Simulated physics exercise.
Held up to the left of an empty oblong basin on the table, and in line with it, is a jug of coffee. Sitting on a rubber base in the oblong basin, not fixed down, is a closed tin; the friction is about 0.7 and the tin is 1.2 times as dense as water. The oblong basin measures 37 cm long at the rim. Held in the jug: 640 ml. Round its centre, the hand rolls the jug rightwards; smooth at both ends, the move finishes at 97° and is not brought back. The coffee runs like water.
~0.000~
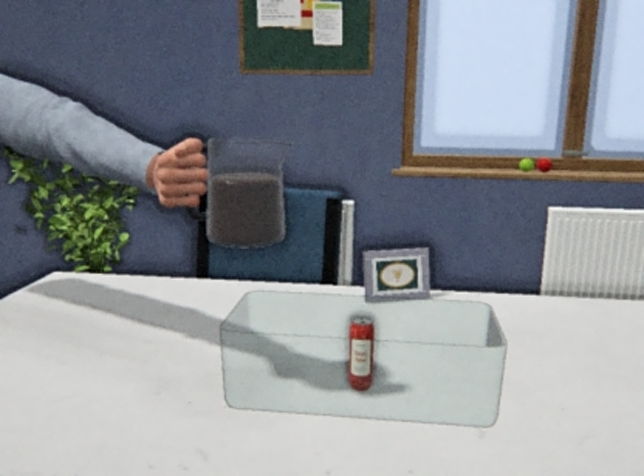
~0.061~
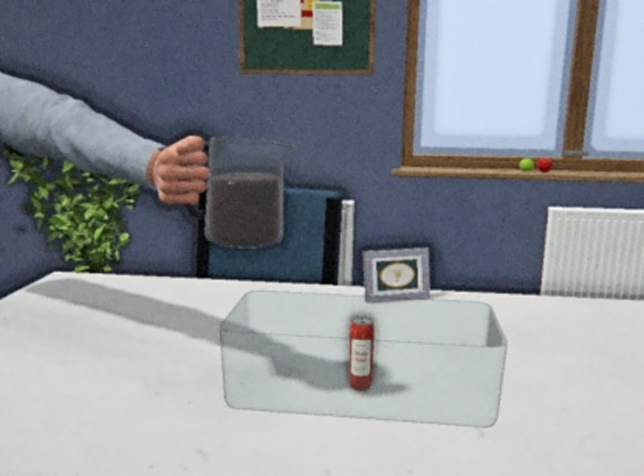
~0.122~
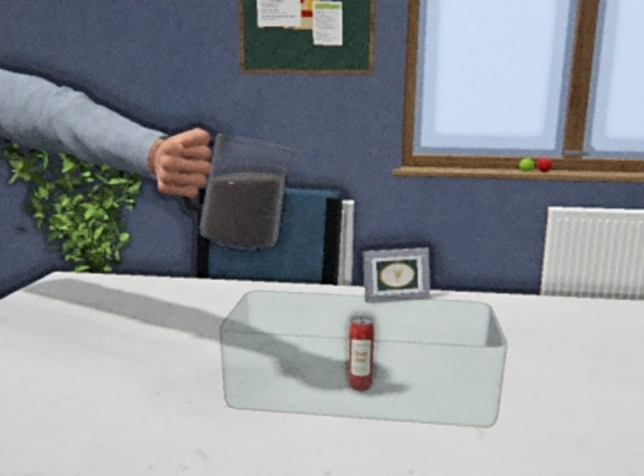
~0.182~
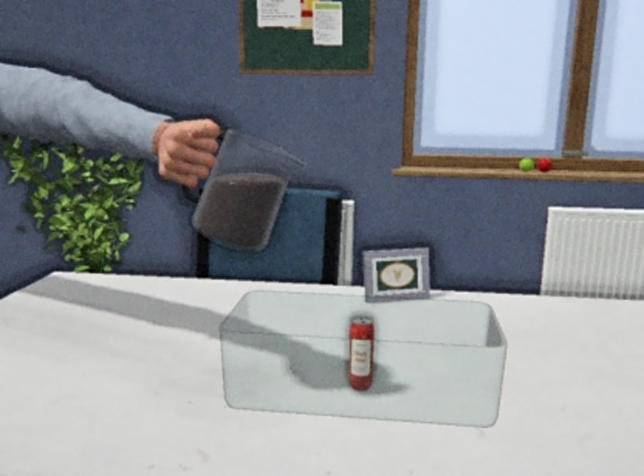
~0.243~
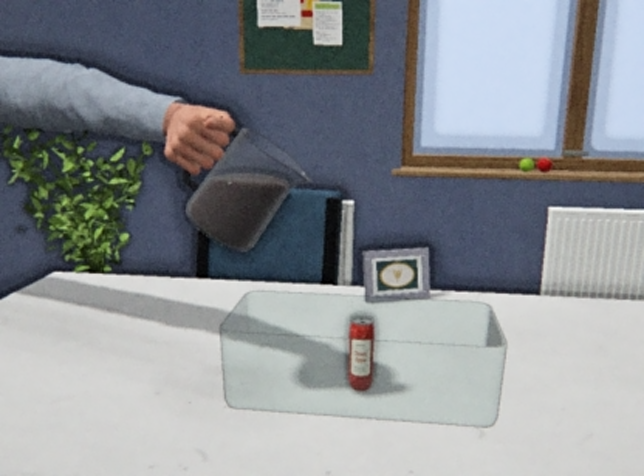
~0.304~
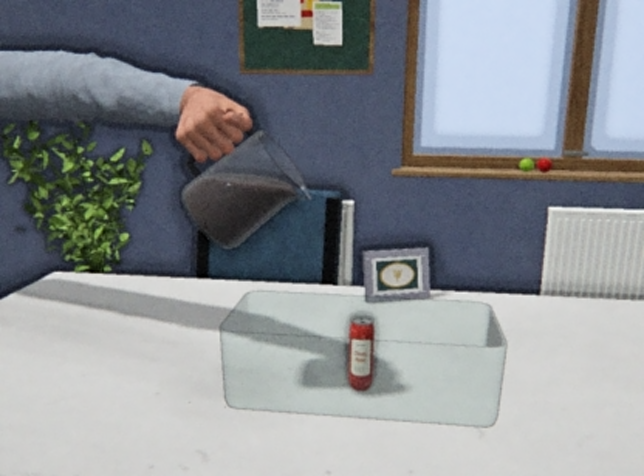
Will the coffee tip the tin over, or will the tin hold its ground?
It is tipped over.
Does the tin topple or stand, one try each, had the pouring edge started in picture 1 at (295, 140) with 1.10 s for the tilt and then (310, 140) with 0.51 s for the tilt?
In the first try it comes down; in the second it remains standing.
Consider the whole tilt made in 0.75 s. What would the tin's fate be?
Tips over.
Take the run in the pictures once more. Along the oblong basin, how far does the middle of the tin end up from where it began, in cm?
The middle of the tin ends some 9.0 cm along the basin.
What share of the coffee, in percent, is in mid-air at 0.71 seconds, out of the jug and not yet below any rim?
Roughly 26 %.
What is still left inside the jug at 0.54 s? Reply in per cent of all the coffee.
Remaining: Near 74 % of the total.
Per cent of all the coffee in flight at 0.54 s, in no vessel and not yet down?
About 22 per cent.
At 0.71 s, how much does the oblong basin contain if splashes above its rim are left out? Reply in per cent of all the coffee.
Value: Approx. 38 %.
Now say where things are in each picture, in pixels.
In the first picture, it leans 0°; its right rim is at (293, 142); the coffee meets the walls at (213, 176) and (280, 179); the oblong basin's rim runs from (234, 310) to (498, 325); the tin's top is at (362, 323).
In the second picture, it leans 3°; its right rim is at (295, 145); the coffee meets the walls at (214, 177) and (281, 178).
In the third picture, it leans 10°; its right rim is at (300, 152); the coffee meets the walls at (214, 178) and (282, 178).
In the fourth picture, it leans 21°; its right rim is at (307, 164); the coffee meets the walls at (210, 185) and (285, 180).
In the fifth picture, it leans 35°; its right rim is at (311, 180); the coffee meets the walls at (199, 190) and (290, 183).
In the sixth picture, it leans 51°; its right rim is at (312, 198); the coffee meets the walls at (191, 184) and (296, 188).
By 0.54 s the tilt is 95° and 73 per cent is still to pour; the tin stands where it began.
By 0.71 s the tilt is 97° and 36 per cent is still to pour; the tin leans 8°.
By 0.89 s the tilt is 97° and 18 per cent is still to pour; the tin lies on its side.
By 1.09 s the tilt is 97° and 9 per cent is still to pour; the tin lies on its side.
At rest the tin lies on its side.
